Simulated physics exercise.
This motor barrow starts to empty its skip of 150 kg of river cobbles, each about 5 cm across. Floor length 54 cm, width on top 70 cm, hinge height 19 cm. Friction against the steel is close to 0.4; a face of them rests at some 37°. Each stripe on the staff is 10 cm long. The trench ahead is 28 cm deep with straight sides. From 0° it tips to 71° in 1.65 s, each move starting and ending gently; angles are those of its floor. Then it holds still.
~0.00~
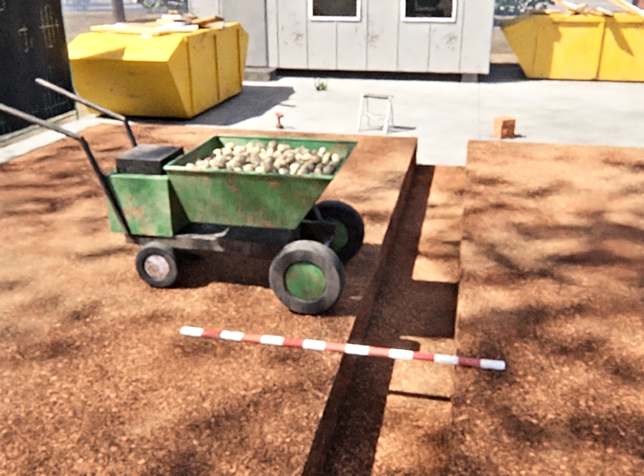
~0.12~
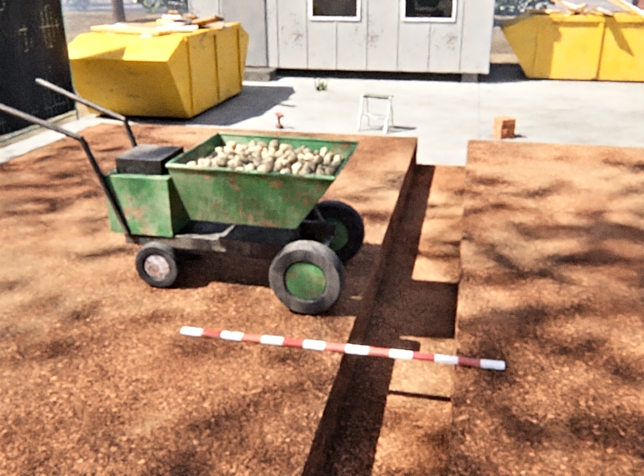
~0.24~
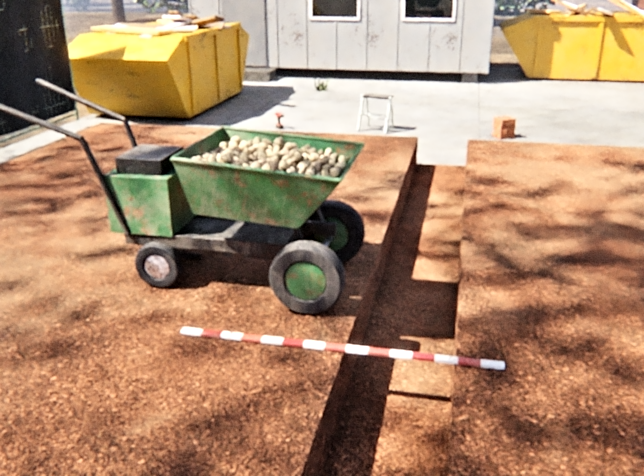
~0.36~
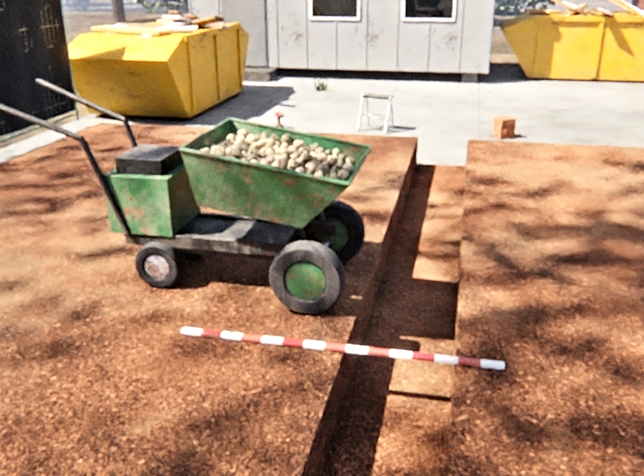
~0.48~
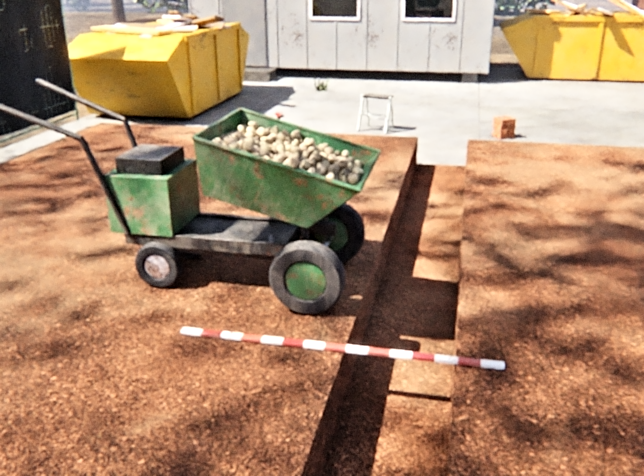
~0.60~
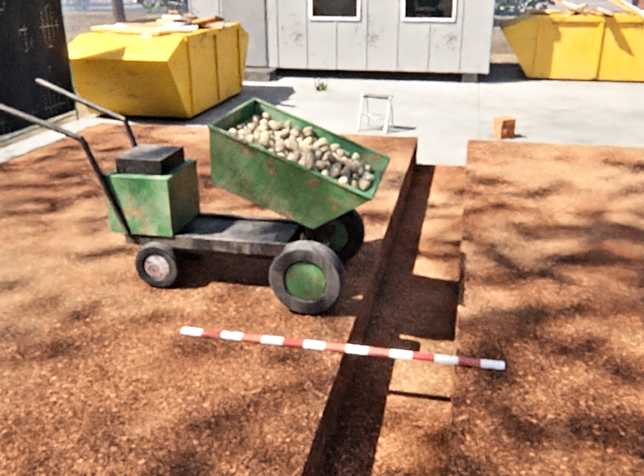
A green motor barrow's skip, heaped with pale rounded cobbles, tilts smoothly forward to the right, its rear rising off the dark chassis while the wheels and the steady camera stay still. It stands at left on reddish-brown ground beside a straight-sided trench, seen from slightly above. A red-and-white staff crosses the trench in front, with yellow waste skips and a grey cabin behind on pale paving.
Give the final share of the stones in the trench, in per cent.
Roughly 63 per cent ends in the trench.
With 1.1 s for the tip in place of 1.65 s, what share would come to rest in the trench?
Then about 55 per cent.
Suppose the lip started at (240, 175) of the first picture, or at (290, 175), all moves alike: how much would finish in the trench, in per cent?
Near 95 per cent from the first place, 100 from the second.
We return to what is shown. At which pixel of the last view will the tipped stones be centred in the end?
Around (445, 321).
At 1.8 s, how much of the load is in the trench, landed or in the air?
About 20 per cent by then.
After 1.2 s the floor is at 60°; 98 % in the skip, 2 % in the trench; the foremost stones are at (439, 257).
After 1.8 s the floor is at 71°; 53 % in the skip, 22 % in the trench, 25 % past the trench; the foremost stones are at (549, 308).
After 2.1 s the floor is at 71°; 27 % in the skip, 36 % in the trench, 37 % past the trench; the foremost stones are at (615, 304).
After 4.1 s the floor is at 71°; 0 % in the skip, 63 % in the trench, 37 % past the trench; the foremost stones are past the picture's edge.
